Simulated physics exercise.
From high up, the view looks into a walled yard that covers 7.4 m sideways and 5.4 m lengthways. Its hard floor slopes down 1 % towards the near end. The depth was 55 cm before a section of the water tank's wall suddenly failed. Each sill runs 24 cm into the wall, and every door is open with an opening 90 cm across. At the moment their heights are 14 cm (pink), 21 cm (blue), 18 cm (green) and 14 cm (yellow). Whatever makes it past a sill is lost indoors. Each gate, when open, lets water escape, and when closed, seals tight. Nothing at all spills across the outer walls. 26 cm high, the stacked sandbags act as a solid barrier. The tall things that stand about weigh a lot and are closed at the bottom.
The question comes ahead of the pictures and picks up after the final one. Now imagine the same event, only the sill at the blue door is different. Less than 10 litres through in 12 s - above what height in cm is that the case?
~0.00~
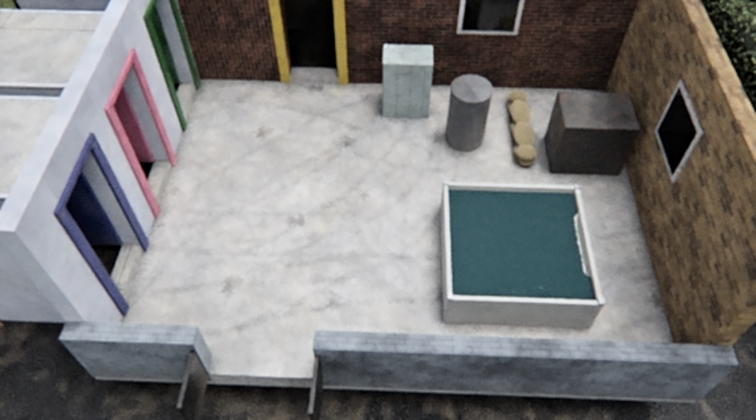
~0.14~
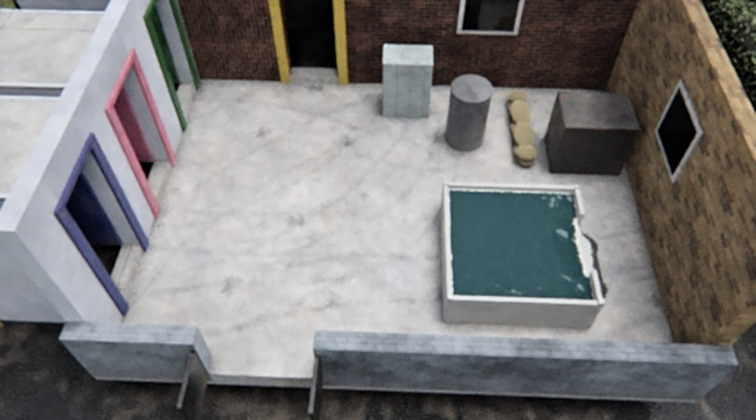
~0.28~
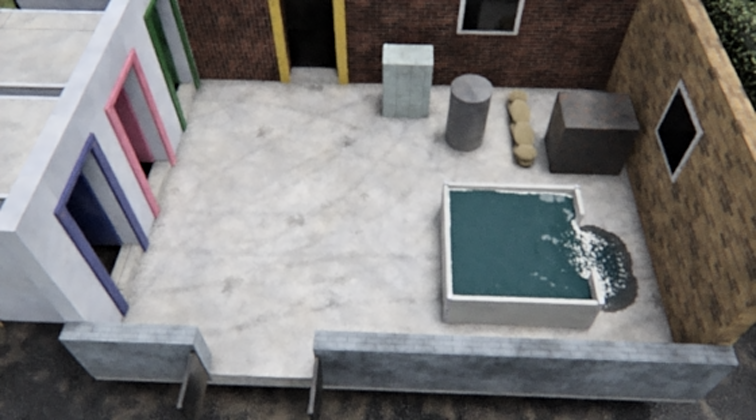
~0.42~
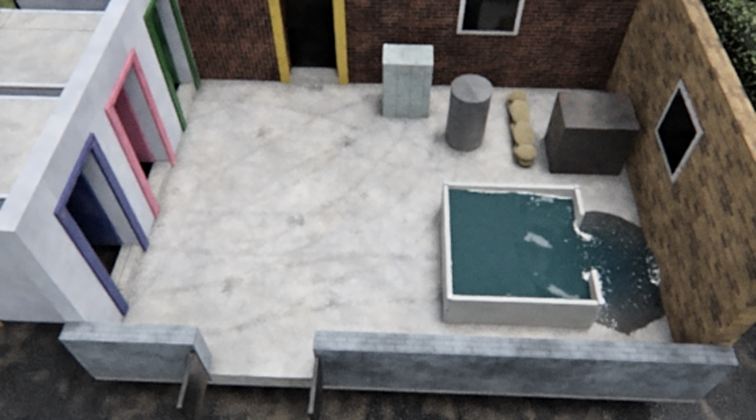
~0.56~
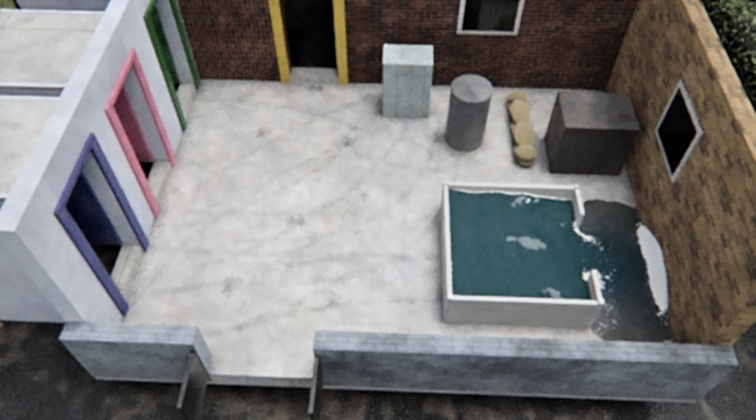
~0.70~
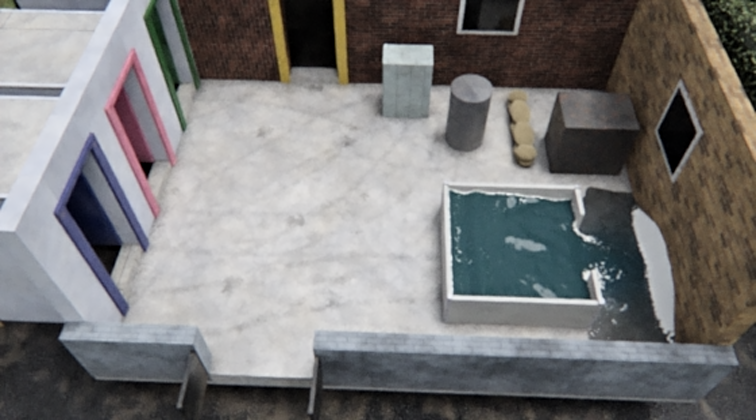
Above about 8 cm.
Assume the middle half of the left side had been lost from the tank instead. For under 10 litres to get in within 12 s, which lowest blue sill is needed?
Then it needs around 14.5 cm.
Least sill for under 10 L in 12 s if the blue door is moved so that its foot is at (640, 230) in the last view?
Roughly 31 cm.
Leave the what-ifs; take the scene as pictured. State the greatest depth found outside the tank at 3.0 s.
Max depth: About 28 cm.
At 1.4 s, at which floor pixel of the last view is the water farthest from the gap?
Lab note: Front tip approx. (616, 132).
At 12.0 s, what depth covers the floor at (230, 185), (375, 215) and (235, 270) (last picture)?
About 6, 2 and 6 cm respectively.
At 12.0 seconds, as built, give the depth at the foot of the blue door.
Lab note: Depth approx. 7.0 cm.
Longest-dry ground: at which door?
Final door: Green.
After 1.4 s water covers 10 % of the floor, deepest (44 cm) near (681, 374); it has not reached the blue door.
After 3.0 s water covers 30 % of the floor, deepest (28 cm) near (678, 361); it has not reached the blue door.
After 12.0 s water covers 95 % of the floor, deepest (9 cm) near (667, 373); 7 cm at the blue door, 0 litres in over its 21 cm sill.
At the blue door as built, the water arrived by 4.5 s and peaked near 11 cm at 5.0 s.
Run again over the same 12 s with other heights there, 31 litres in over 6.5 cm, 5 litres over 9 cm. The limit of 10 litres is kept from about 8 cm up.
